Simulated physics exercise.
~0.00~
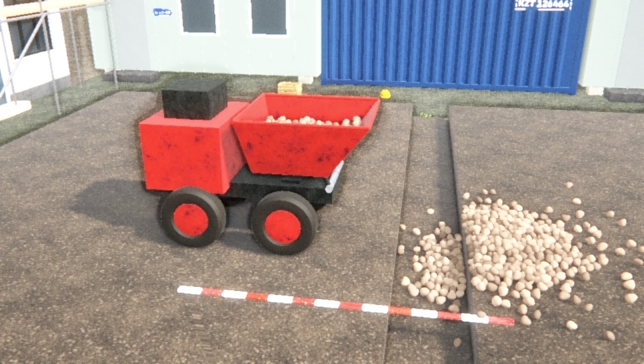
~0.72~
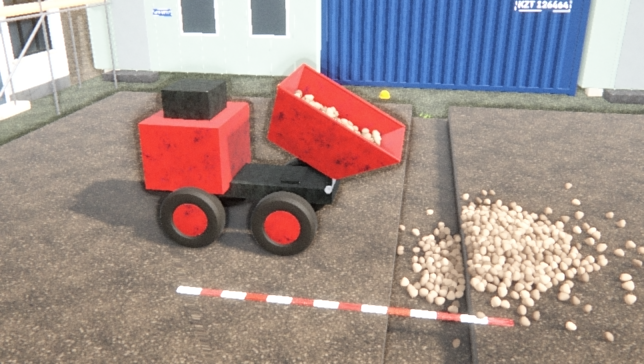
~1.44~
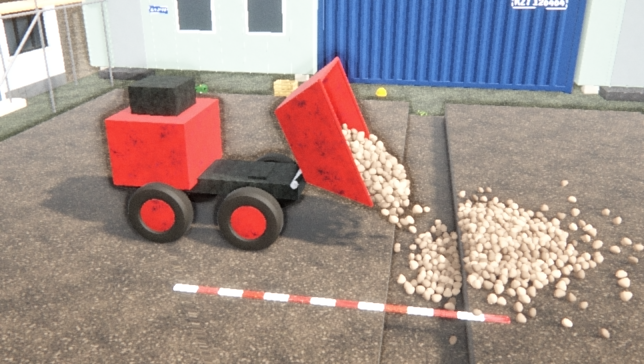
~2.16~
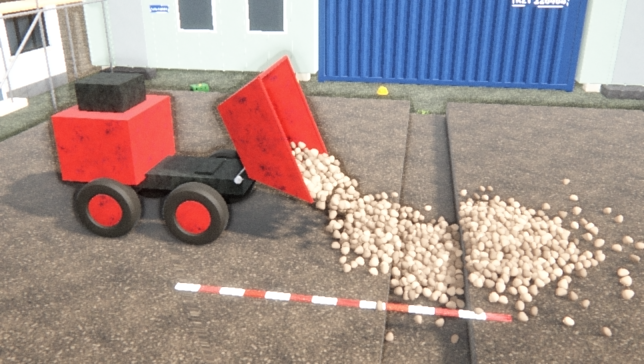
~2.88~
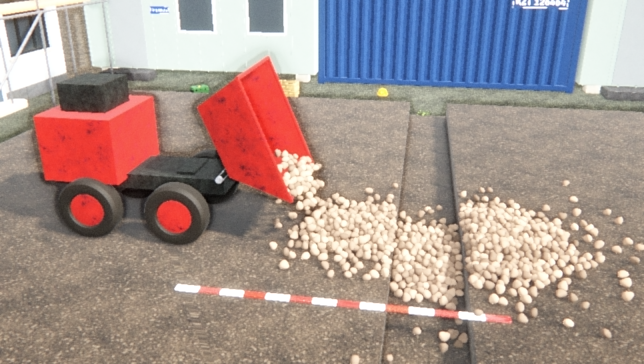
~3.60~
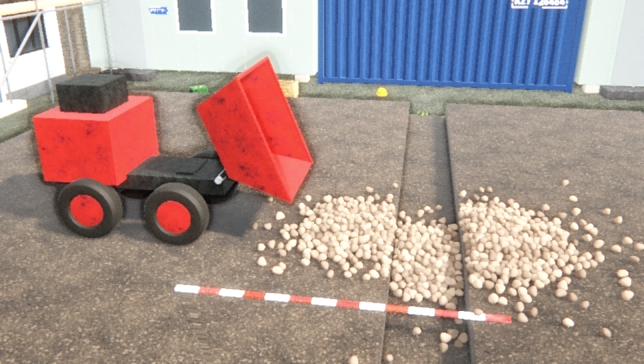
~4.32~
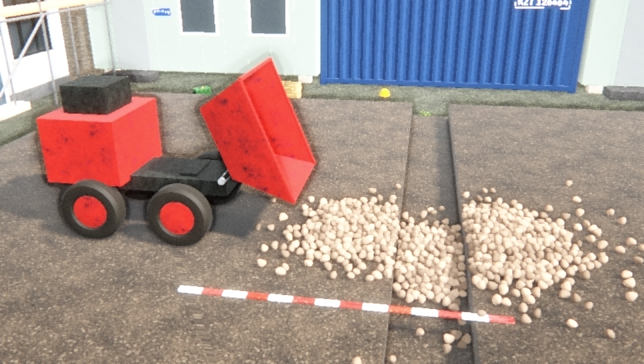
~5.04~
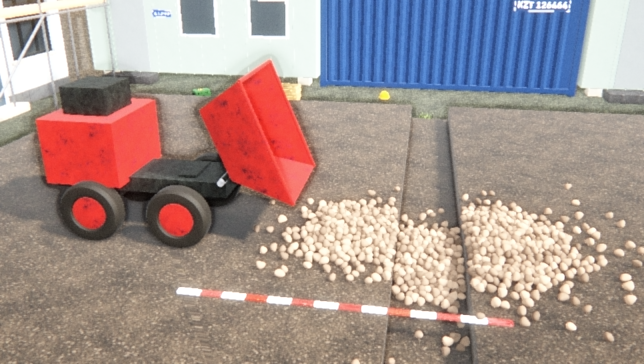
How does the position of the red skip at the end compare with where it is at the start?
The skip ends up further to the left than where it starts, and a little higher in the view.
